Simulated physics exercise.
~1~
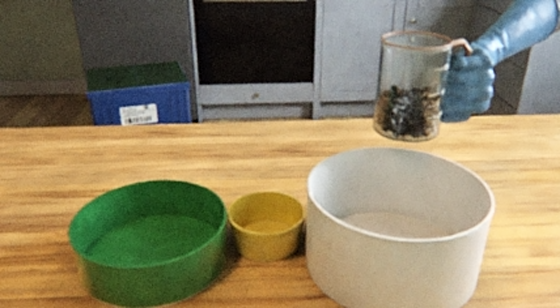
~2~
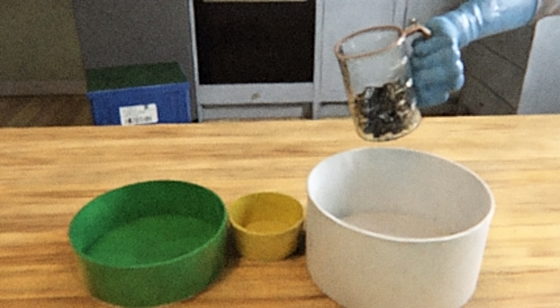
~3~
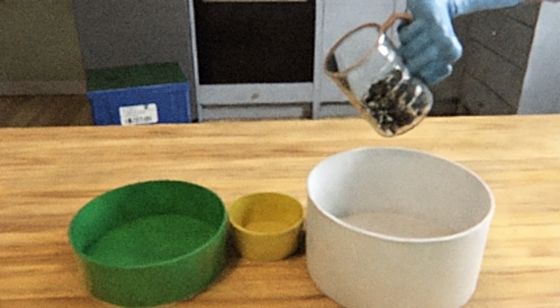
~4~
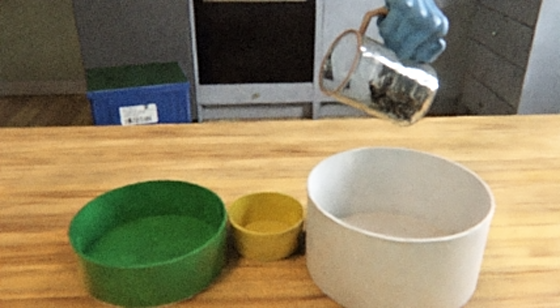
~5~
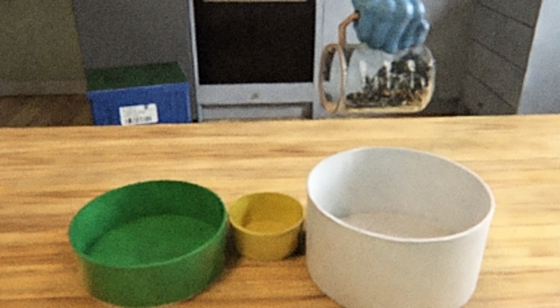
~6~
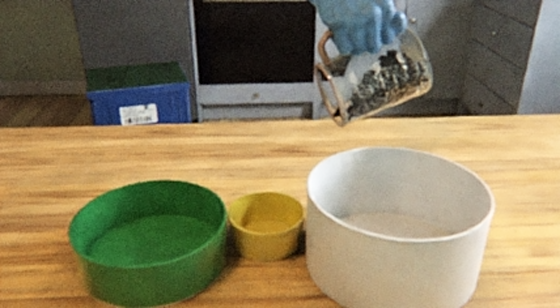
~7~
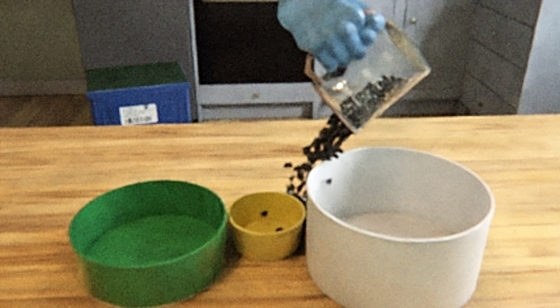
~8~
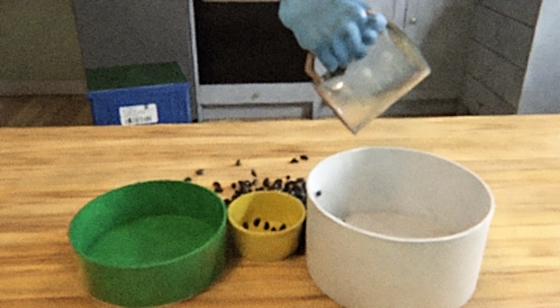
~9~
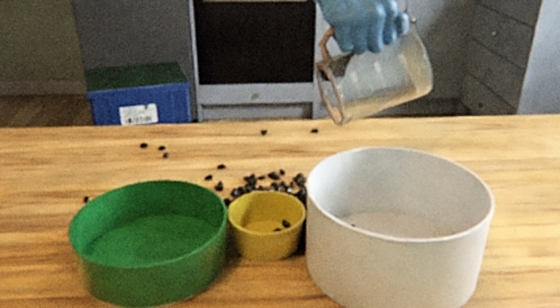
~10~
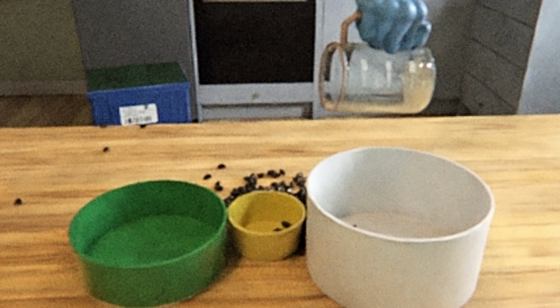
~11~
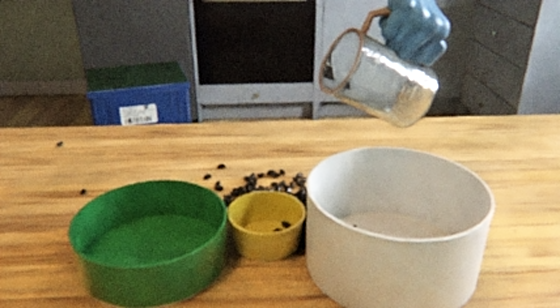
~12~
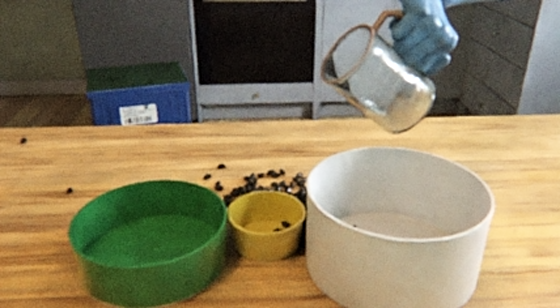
The clip opens on a wooden table holding a green pot, a small yellow dish and a large white pot, while a blue-gloved hand lifts a clear jug of black beans above the white pot. The hand shifts the jug slightly left and tips it onto its side. Tilted further, the jug pours the beans down between the yellow dish and the white pot, and most scatter on the table. The hand then turns the emptied jug back partway. It ends leaning in the hand, with beans heaped behind the yellow dish, a few inside it and several strays farther left.
